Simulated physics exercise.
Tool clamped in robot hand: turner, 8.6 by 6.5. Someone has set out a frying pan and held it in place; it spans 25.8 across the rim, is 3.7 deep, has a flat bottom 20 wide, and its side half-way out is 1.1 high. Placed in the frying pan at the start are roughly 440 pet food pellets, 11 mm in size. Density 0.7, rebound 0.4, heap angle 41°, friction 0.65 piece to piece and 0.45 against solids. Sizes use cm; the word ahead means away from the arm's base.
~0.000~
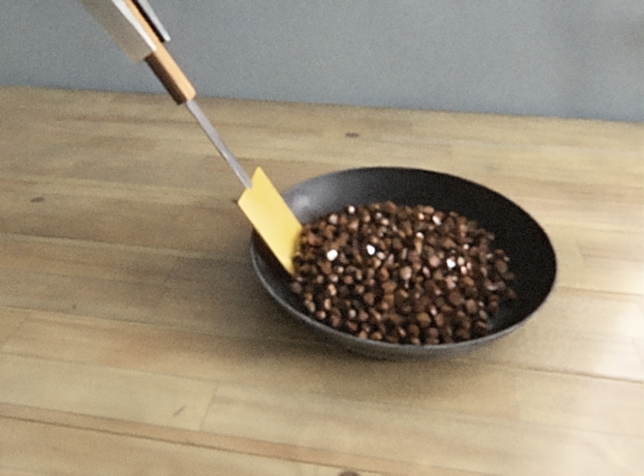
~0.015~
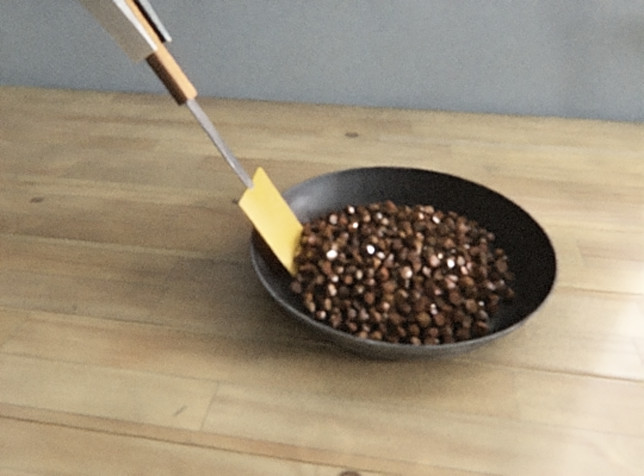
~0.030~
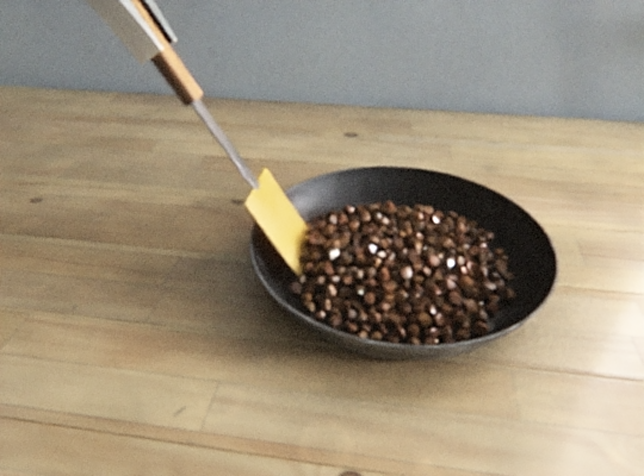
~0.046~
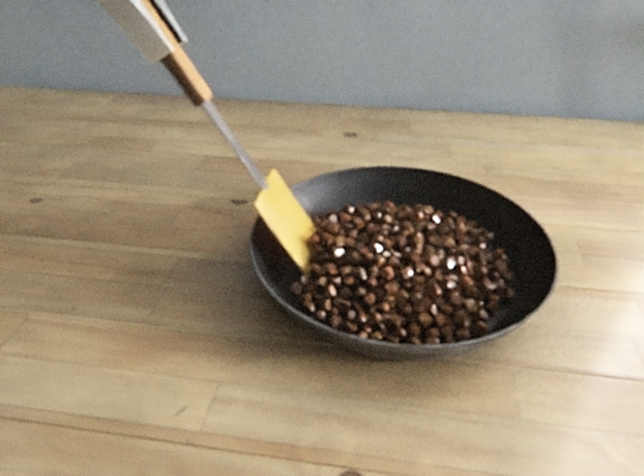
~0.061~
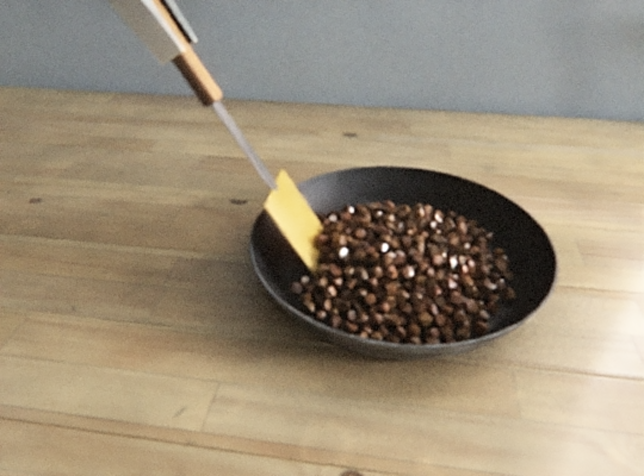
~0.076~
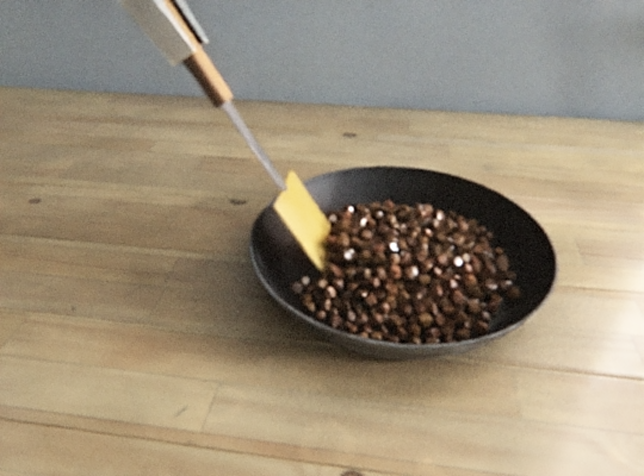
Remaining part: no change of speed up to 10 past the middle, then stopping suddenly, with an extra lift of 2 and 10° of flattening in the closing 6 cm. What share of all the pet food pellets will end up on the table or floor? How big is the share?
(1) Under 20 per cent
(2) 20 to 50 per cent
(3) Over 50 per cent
The answer is 1.
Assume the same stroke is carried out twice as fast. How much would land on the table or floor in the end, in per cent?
It would be near 30 per cent.
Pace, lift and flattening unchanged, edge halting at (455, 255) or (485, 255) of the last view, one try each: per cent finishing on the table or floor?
First try roughly 0 percent, second roughly 0 percent.
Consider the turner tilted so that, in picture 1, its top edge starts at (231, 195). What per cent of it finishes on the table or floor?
10 percent or so.
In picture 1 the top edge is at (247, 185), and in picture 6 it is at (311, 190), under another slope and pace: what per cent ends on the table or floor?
My guess would be close to 25 per cent.
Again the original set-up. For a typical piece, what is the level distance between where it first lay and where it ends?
4 cm.
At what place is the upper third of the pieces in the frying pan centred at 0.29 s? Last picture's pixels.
(489, 250).
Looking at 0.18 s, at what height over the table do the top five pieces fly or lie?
Somewhere near 4 cm, I'd say.
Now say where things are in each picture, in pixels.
The turner top edge at (248, 184), sloping 59°; upper third of the load around (401, 253), from x 295 to 510, top at y 205; 440 in the frying pan, in the first picture.
The turner top edge at (249, 184), sloping 59°; upper third of the load around (402, 253), from x 295 to 510, top at y 205, in the second picture.
The turner top edge at (255, 185), sloping 59°; upper third of the load around (392, 252), from x 295 to 510, top at y 205, in the third picture.
The turner top edge at (264, 185), sloping 59°; upper third of the load around (393, 251), from x 295 to 510, top at y 205, in the fourth picture.
The turner top edge at (273, 186), sloping 59°; upper third of the load around (398, 250), from x 295 to 510, top at y 205, in the fifth picture.
The turner top edge at (283, 187), sloping 59°; upper third of the load around (402, 251), from x 295 to 515, top at y 205; 440 in the frying pan, in the sixth picture.
After 0.18 s, sloping 59°, highest piece 4 above the table; 440 in the frying pan.
After 0.29 s, sloping 56°, highest piece 5 above the table; 440 in the frying pan.
After 0.54 s, sloping 49°, highest piece 6 above the table; 387 in the frying pan, 50 on the table or floor, 3 on the blade or in flight.
After 1.59 s, sloping 49°, highest piece 6 above the table; 386 in the frying pan, 54 on the table or floor.
In the end, 386 in the frying pan, 54 on the table or floor. That is 12 % on the table or floor.
